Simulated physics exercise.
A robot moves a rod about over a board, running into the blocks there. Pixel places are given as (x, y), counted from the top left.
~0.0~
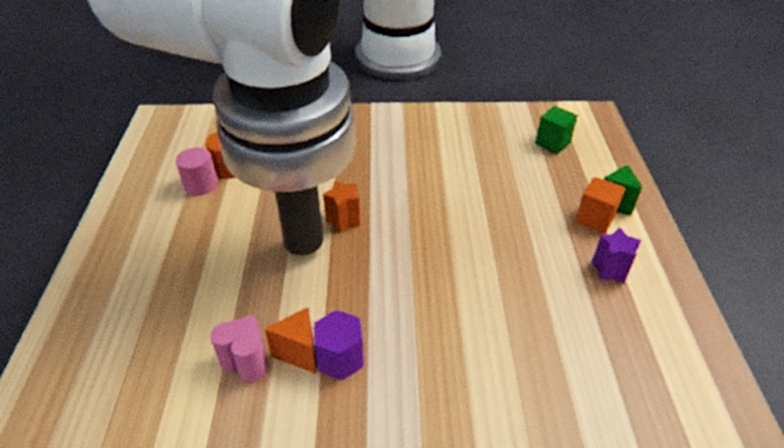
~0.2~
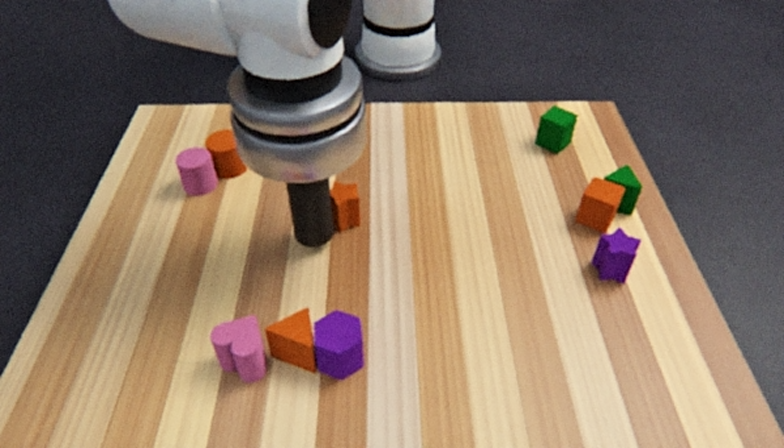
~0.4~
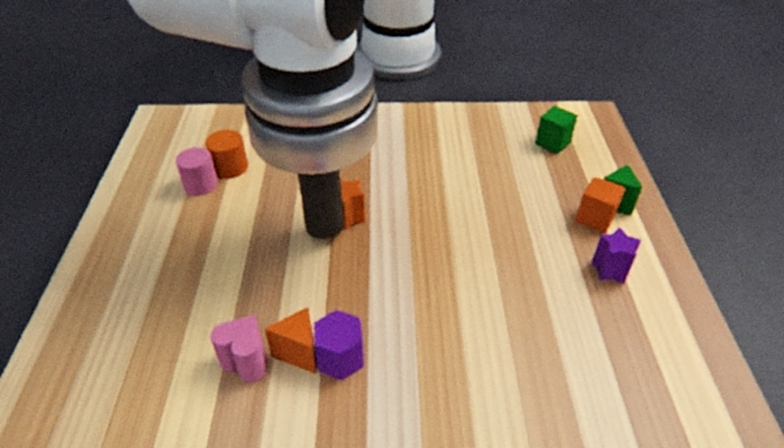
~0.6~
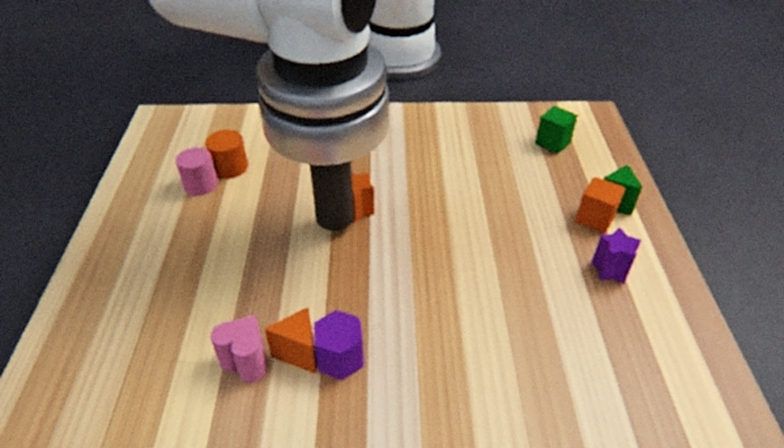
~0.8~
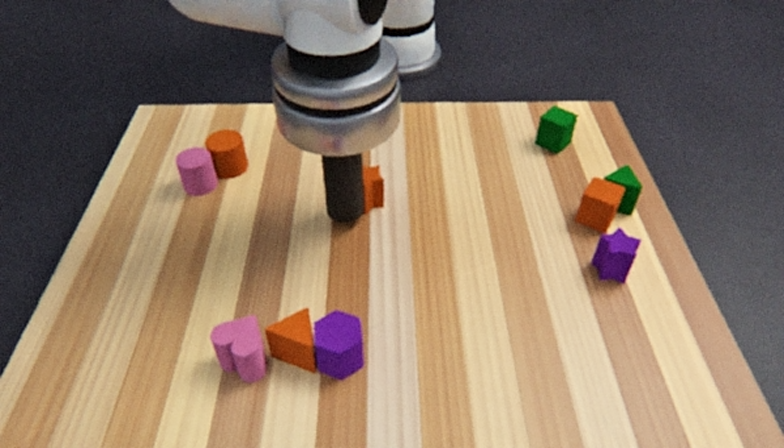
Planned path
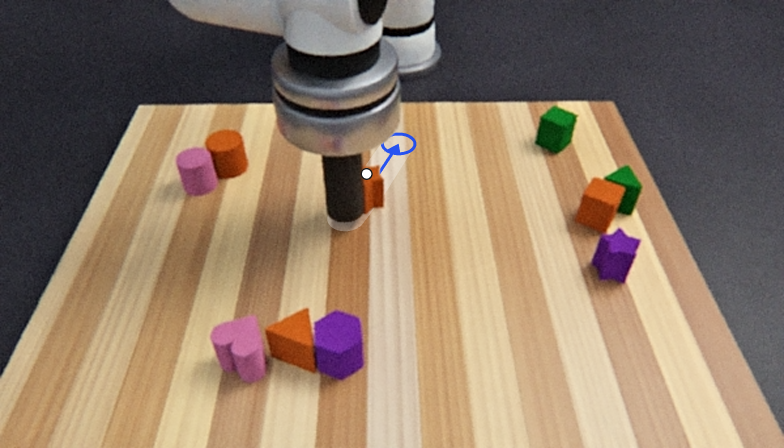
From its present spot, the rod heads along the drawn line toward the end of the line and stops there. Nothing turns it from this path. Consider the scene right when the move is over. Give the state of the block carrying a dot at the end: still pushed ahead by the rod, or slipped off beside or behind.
Beside or behind, I predict.
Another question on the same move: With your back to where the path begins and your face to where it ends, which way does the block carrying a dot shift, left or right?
Side: Right.
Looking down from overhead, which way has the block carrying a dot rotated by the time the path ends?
My prediction: CW.
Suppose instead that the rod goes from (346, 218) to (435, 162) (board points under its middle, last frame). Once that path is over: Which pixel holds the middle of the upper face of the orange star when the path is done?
Close to (453, 122).
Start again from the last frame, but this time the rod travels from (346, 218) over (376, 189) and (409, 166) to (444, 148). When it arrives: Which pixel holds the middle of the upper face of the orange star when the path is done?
Its top face will be centred at roughly (463, 108).
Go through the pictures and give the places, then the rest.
The first frame shows lower end of the rod at (304, 241), tops of blocks, orange star at (342, 192).
The second frame shows rod at (314, 234), blocks as before.
The third frame shows rod at (325, 226), orange star at (346, 189).
The fourth frame shows rod at (335, 218), orange star at (356, 181).
The fifth frame shows rod at (346, 210), orange star at (367, 174).
The drawn path runs from (346, 218) directly to (399, 144); the dot is on the orange star.
The first path, step by step. One third of the way, rod at (367, 183); orange star at (389, 150).
Two thirds of the way, rod at (384, 158); orange star at (410, 131), turned 25° clockwise.
At the end, rod at (399, 136); orange star at (426, 122), turned 65° clockwise.
